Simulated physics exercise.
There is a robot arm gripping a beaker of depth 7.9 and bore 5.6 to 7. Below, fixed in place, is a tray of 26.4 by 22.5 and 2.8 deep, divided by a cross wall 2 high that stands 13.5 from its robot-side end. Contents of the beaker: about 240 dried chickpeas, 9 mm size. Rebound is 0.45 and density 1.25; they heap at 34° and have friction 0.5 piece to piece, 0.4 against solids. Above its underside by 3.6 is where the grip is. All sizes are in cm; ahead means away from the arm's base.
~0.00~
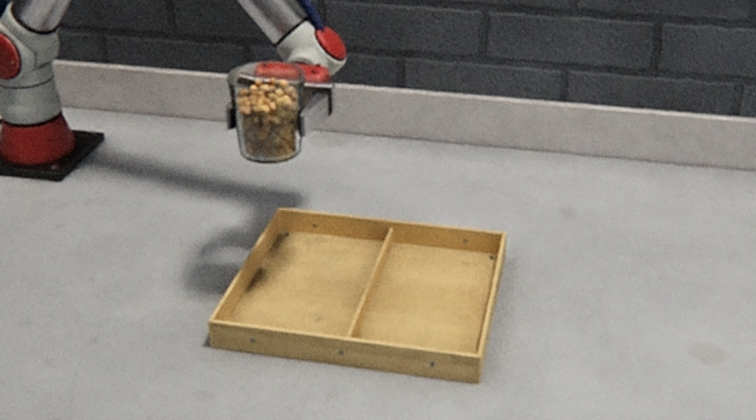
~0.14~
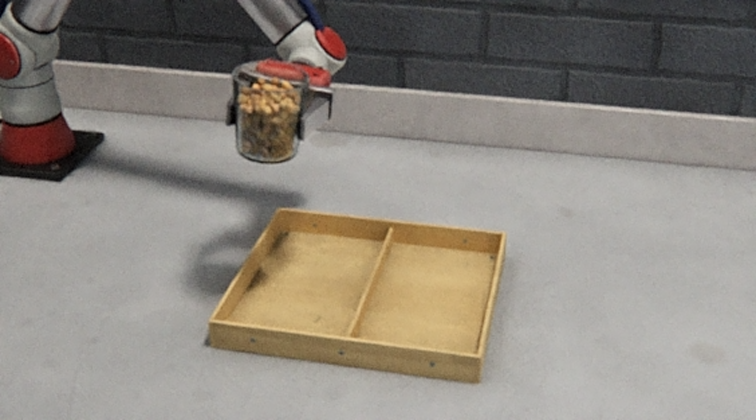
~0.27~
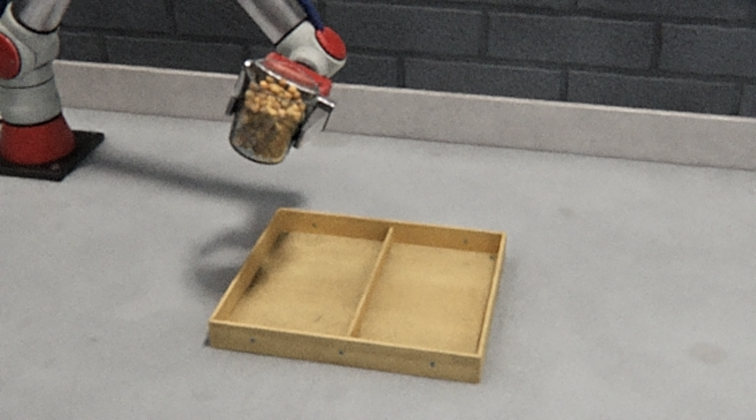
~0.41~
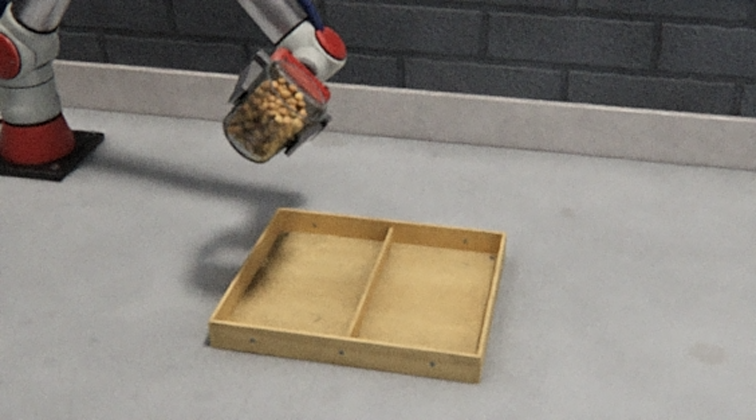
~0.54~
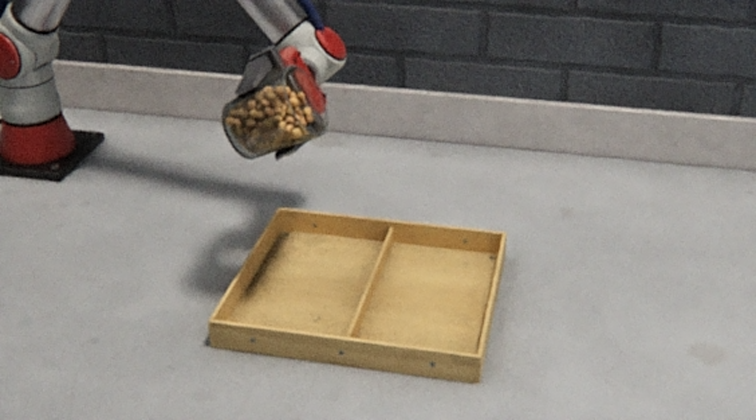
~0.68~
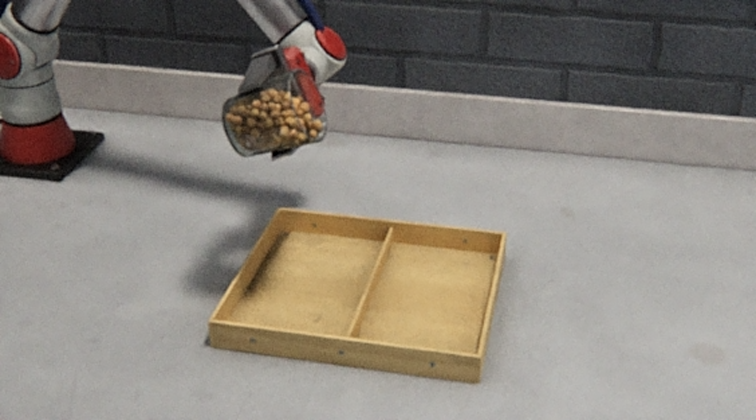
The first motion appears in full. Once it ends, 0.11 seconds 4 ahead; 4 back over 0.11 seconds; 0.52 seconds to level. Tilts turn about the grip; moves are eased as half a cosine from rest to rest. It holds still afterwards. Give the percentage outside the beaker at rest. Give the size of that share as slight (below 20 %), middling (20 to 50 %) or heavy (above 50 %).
Middling.
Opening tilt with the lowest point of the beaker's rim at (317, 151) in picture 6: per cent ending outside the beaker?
75 %.
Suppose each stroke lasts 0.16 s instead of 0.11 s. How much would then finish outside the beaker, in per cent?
Roughly 15 percent then.
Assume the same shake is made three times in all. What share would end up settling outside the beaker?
Then roughly 60 percent.
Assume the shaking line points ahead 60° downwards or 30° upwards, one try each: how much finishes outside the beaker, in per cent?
Roughly 5 per cent, then 50 per cent.
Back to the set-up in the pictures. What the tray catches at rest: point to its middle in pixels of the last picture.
In the final picture, somewhere near (392, 295).
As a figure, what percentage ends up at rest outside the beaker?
The share comes to around 35 per cent.
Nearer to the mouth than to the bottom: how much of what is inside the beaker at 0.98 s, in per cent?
About 45 percent.
After 0.98 s, tilted 64° forward, highest piece 21 above the table; 162 in the beaker, 12 in the far-side part, 2 in the robot-side part, 69 in flight or on a rim.
After 1.27 s, tilted 13° forward, highest piece 24 above the table; 158 in the beaker, 45 in the far-side part, 37 in the robot-side part, 5 on the table or floor.
After 1.62 s, level, highest piece 23 above the table; 158 in the beaker, 45 in the far-side part, 37 in the robot-side part, 5 on the table or floor.
After 2.67 s, level, highest piece 23 above the table; 158 in the beaker, 45 in the far-side part, 37 in the robot-side part, 5 on the table or floor.
At rest, 158 in the beaker, 45 in the far-side part, 37 in the robot-side part, 5 on the table or floor. That is 36 % outside the beaker.
